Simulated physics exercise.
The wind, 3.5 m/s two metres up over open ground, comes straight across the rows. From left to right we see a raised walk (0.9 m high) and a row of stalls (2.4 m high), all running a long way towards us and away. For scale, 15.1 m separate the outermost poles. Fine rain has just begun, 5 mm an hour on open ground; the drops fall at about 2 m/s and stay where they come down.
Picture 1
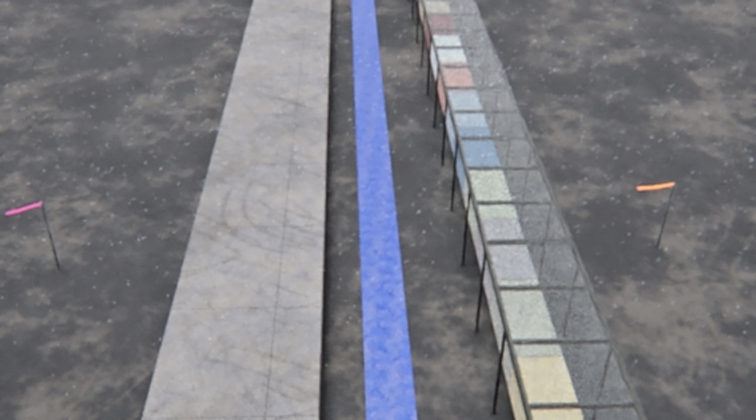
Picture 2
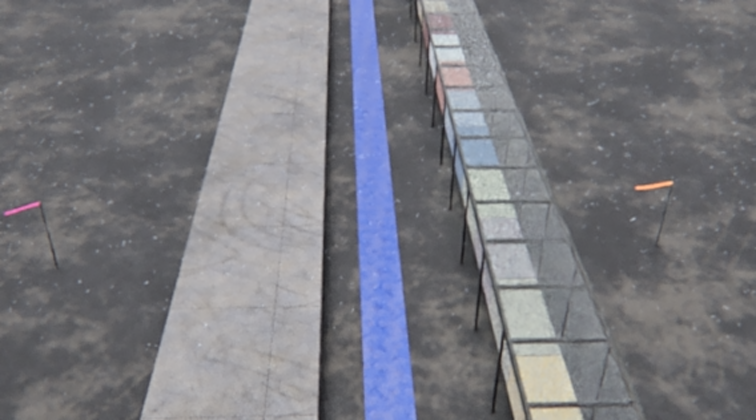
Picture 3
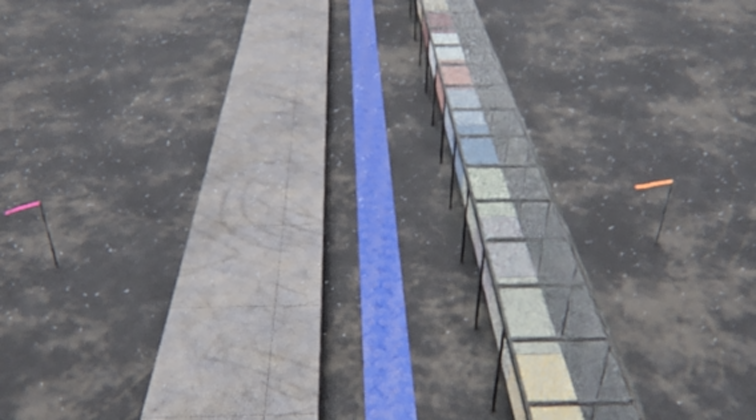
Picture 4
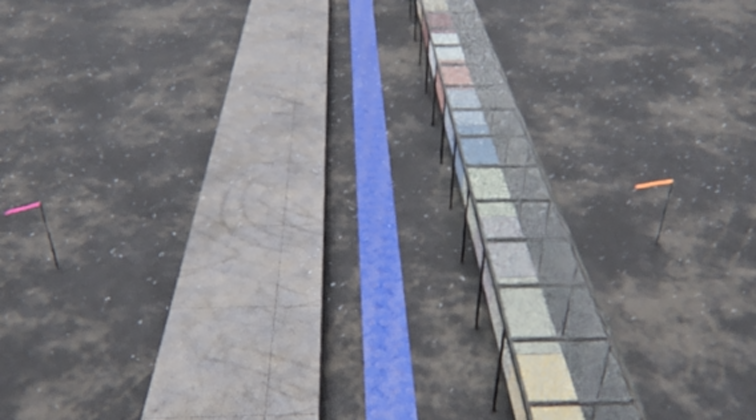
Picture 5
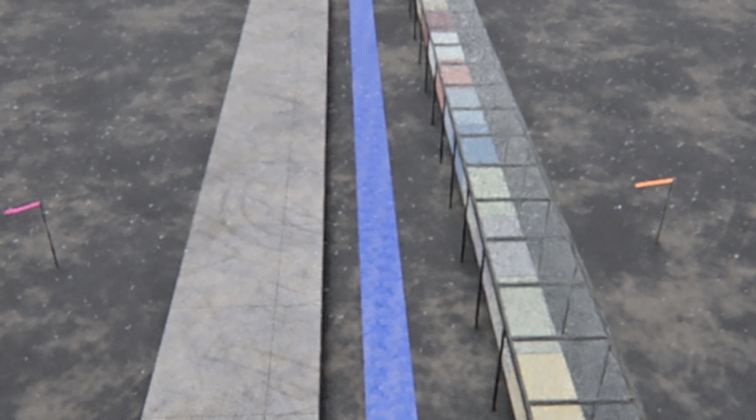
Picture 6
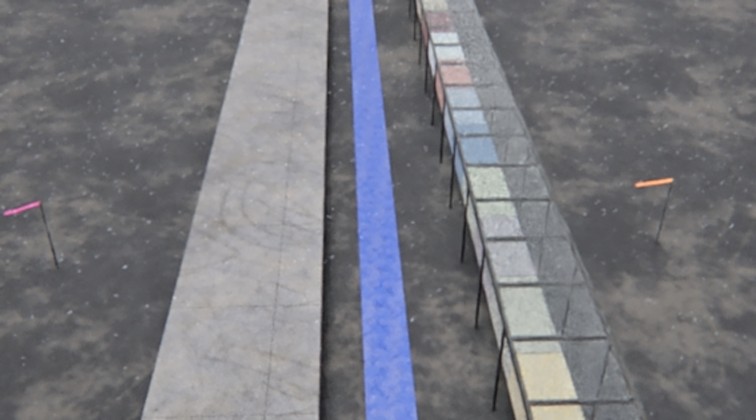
Two small ribbons, pink on the left post and orange on the right, stream to the left and barely waver from start to finish. Between them, a pale raised walk, a blue strip and a row of stalls with coloured tops stay still on dark, mottled ground, as light specks of rain show.
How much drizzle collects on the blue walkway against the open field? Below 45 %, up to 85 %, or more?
The amount there is less than 45 % of the open one.
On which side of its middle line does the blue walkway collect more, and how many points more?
The left one, some 10 points more.
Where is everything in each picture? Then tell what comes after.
In the first picture, the left ribbon ends at (6, 214), leaning 75 degrees to the left.
In the second picture, the right ribbon ends at (636, 188), leaning 80 degrees to the left and the blue one passes (379, 246).
In the third picture, the left ribbon ends at (5, 214), leaning 70 degrees to the left, above the rows the drops slant 65 degrees from upright, towards the left and the top of the row of stalls crosses (492, 134).
In the fourth picture, the right ribbon ends at (636, 187), leaning 80 degrees to the left and the blue one passes (375, 192).
In the fifth picture, above the rows the drops slant 65 degrees from upright, towards the left.
In the sixth picture, the right ribbon ends at (636, 185), leaning 80 degrees to the left and the top of the row of stalls crosses (492, 133).
In 10 minutes the blue walkway collects 0.1 mm against 0.8 mm in the open.
In 30 minutes the blue walkway collects 0.4 mm against 2.5 mm in the open.
In 60 minutes the blue walkway collects 0.7 mm against 5.0 mm in the open, so the blue walkway has 15 % of the open amount; the left half of it has 20 %, the right half 10 %.
